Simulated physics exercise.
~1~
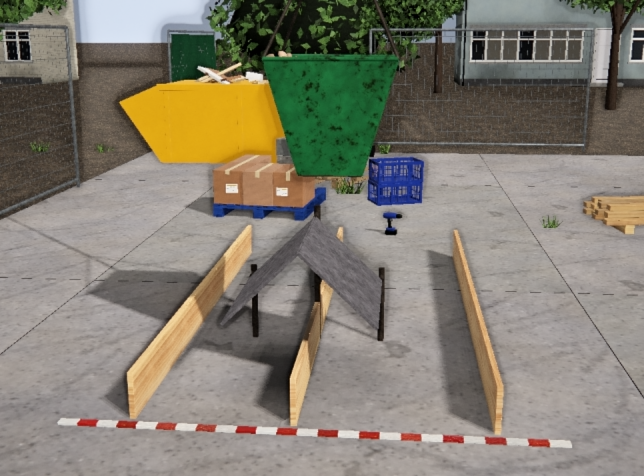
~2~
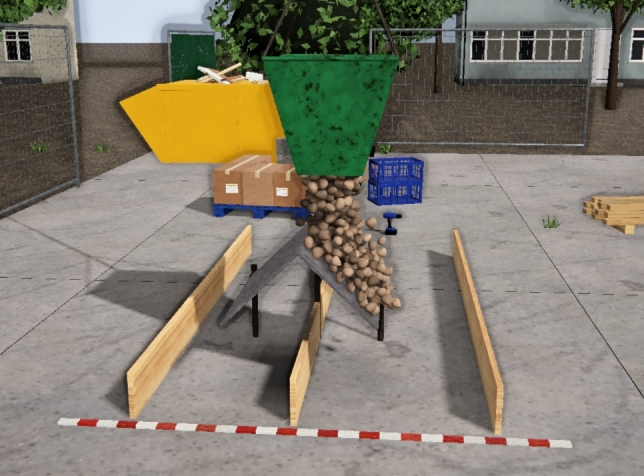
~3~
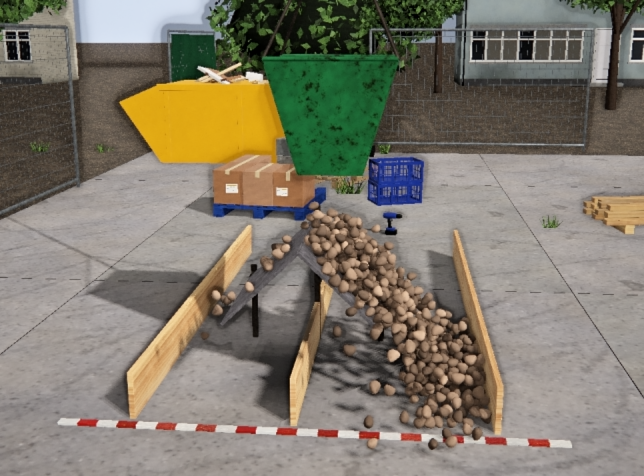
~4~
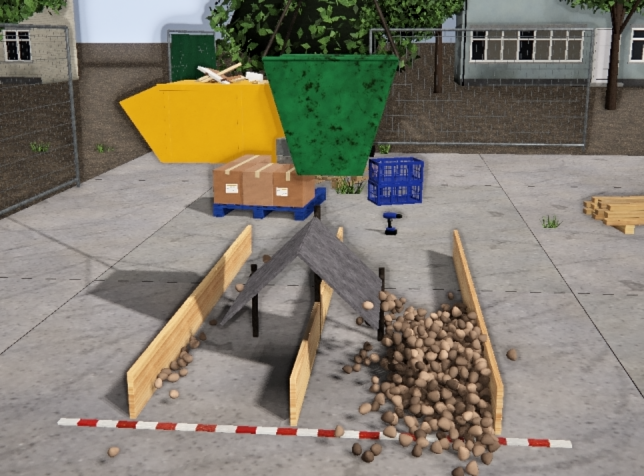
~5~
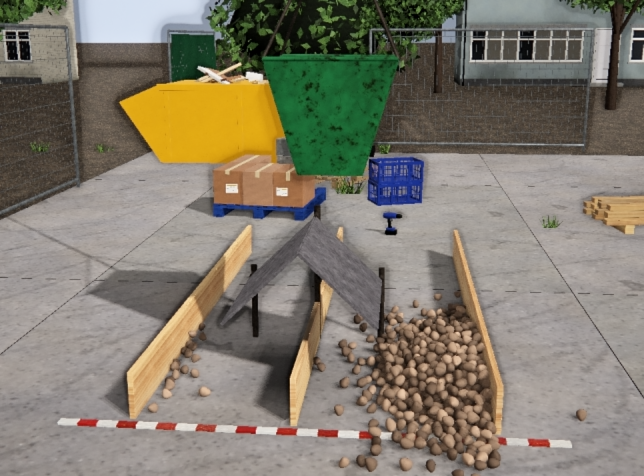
Rounded brown stones dropped from the bottom of a hanging green skip onto a sloping grey roof-like cover, tumbled mostly down its right side, and settled in a heap between the right-hand boards, with a few in the left bay and some strays beyond the striped line.
